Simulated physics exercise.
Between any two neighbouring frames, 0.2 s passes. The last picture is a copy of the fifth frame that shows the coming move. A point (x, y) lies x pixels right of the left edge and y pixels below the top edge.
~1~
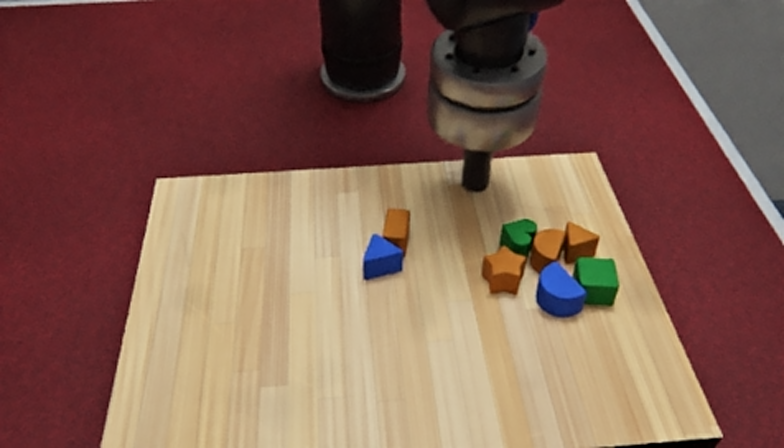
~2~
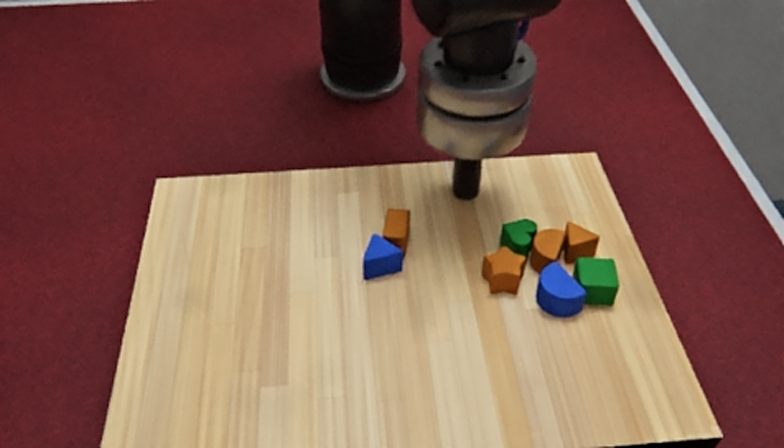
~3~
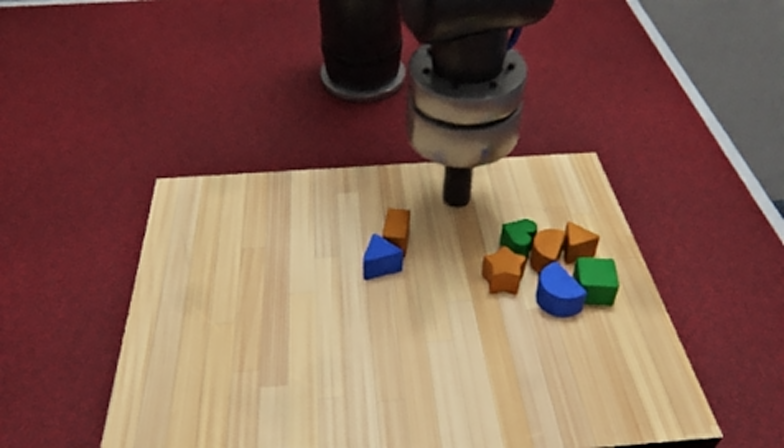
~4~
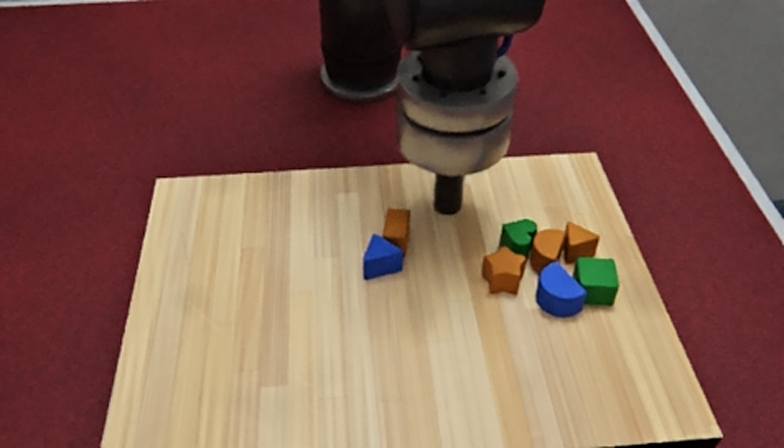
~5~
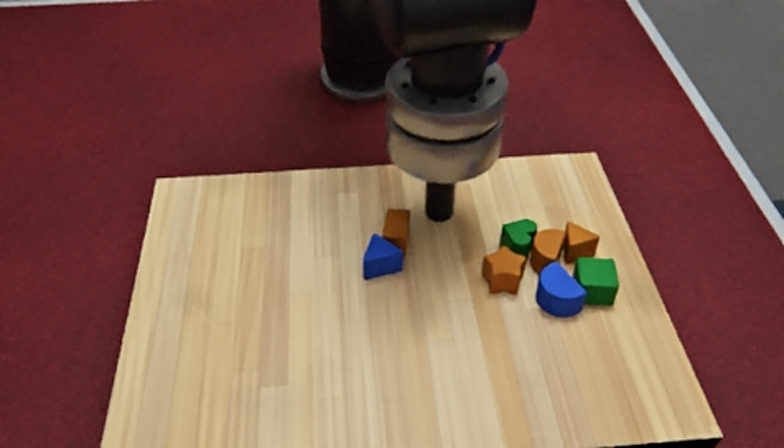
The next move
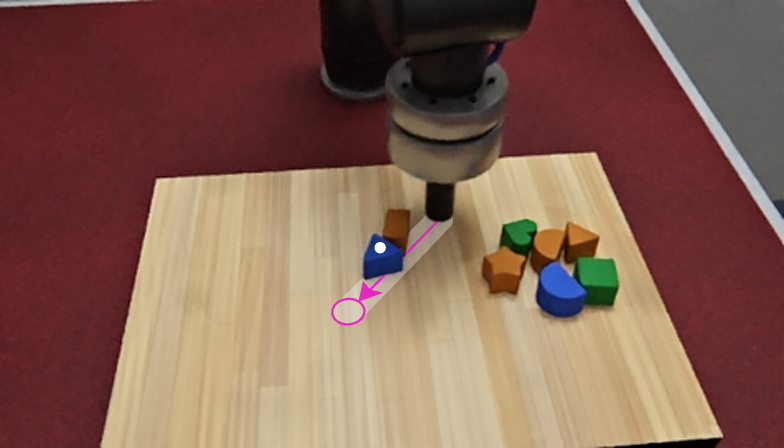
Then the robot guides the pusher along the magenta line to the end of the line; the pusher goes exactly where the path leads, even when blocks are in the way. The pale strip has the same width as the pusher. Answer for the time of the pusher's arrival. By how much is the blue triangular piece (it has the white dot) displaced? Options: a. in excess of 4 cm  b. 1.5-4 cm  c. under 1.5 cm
The correct letter is a.
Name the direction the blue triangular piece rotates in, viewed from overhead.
The sense of turning is clockwise.
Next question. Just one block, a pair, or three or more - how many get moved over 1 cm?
Two get moved.
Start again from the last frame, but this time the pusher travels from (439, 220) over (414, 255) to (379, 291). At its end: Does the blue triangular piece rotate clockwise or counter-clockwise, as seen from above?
The answer is clockwise.
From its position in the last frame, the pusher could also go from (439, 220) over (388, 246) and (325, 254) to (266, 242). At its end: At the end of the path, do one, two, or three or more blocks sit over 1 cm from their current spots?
I foresee two blocks being moved.
The line goes in a line from (439, 220) to (348, 311); the dot is on the blue triangular piece.
What follows on the original path. One third of the way, pusher at (411, 242); blue triangular piece at (376, 250), turned 20° anticlockwise; orange rectangle at (385, 225).
Two thirds of the way, pusher at (381, 271); blue triangular piece at (351, 261), turned 50° clockwise; orange rectangle at (380, 225), turned 25° clockwise.
At the end, pusher at (348, 304); blue triangular piece at (335, 267), turned 85° clockwise; orange rectangle at (380, 225), turned 25° clockwise; green heart block unmoved.
